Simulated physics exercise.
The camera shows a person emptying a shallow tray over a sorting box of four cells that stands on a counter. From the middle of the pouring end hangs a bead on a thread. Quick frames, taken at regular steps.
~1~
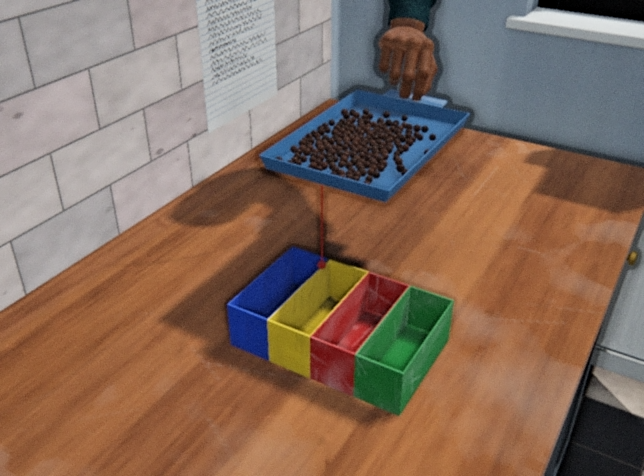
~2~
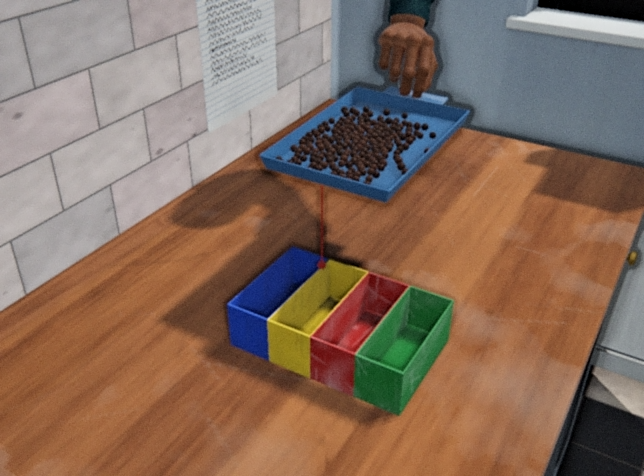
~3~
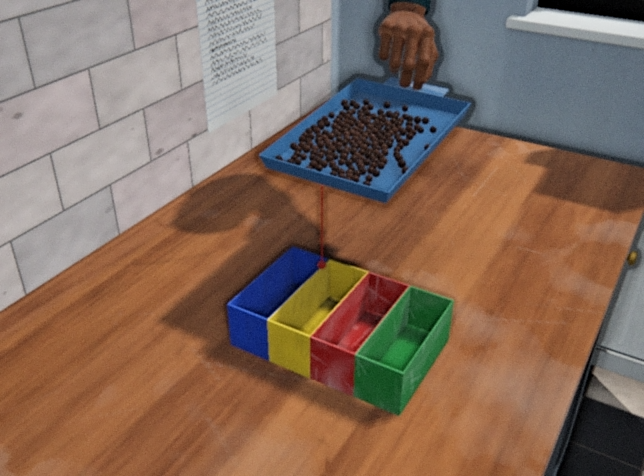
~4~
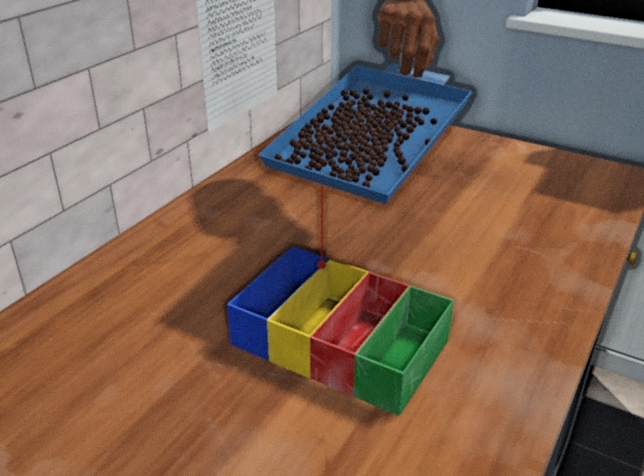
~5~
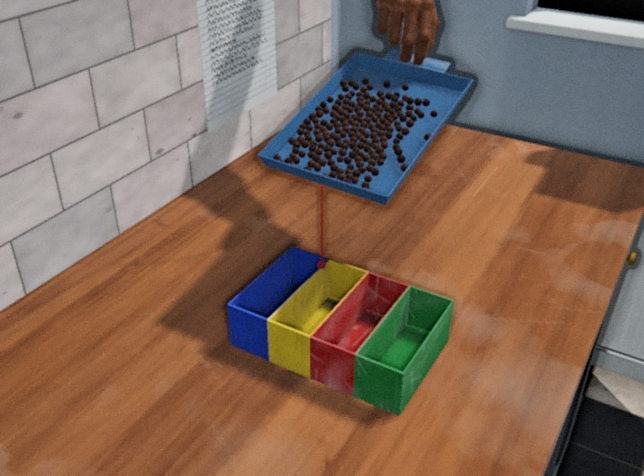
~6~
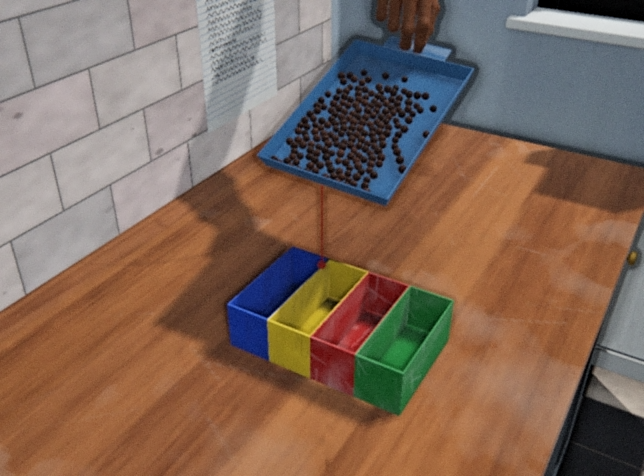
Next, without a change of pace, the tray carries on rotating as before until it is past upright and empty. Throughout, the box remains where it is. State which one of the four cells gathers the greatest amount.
It is the red cell.
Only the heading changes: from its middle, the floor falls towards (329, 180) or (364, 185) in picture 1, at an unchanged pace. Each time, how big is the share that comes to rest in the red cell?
Shares, approx.: 20 %, then 60 %.
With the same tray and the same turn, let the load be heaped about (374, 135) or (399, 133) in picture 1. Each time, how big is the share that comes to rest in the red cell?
Roughly 50 per cent, then 40 per cent.
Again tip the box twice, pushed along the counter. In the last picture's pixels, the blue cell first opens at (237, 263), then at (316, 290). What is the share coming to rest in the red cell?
Roughly 20% on the first try and 10% on the second.
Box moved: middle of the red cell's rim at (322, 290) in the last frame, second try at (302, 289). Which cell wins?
The first time it is the green cell, and the second time it is the green cell.
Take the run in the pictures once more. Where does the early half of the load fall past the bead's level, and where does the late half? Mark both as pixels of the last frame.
The opening part goes through (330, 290); what follows goes through (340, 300).
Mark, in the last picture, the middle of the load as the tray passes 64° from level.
Somewhere about pixel (339, 180).
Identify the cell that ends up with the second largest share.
Next after the leader comes the yellow one.
Just after the last frame, tray tipped steeply; the larger part on the tray; just a few in the red cell; just a few in the yellow cell; just a few in the green cell; just a few in the blue cell; about a tenth falling or outside the box.
A moment on, tray tipped past a quarter turn; just a few on the tray; roughly a third in the red cell; roughly a quarter in the yellow cell; roughly a quarter in the blue cell; about a tenth in the green cell; about a tenth falling or outside the box.
Further on, tray tipped past a quarter turn; roughly half in the red cell; roughly a quarter in the yellow cell; roughly a quarter in the blue cell; about a tenth in the green cell; about a tenth falling or outside the box.
When it is over, tray tipped past a quarter turn; roughly half in the red cell; roughly a quarter in the yellow cell; roughly a quarter in the blue cell; about a tenth in the green cell; about a tenth outside the box.
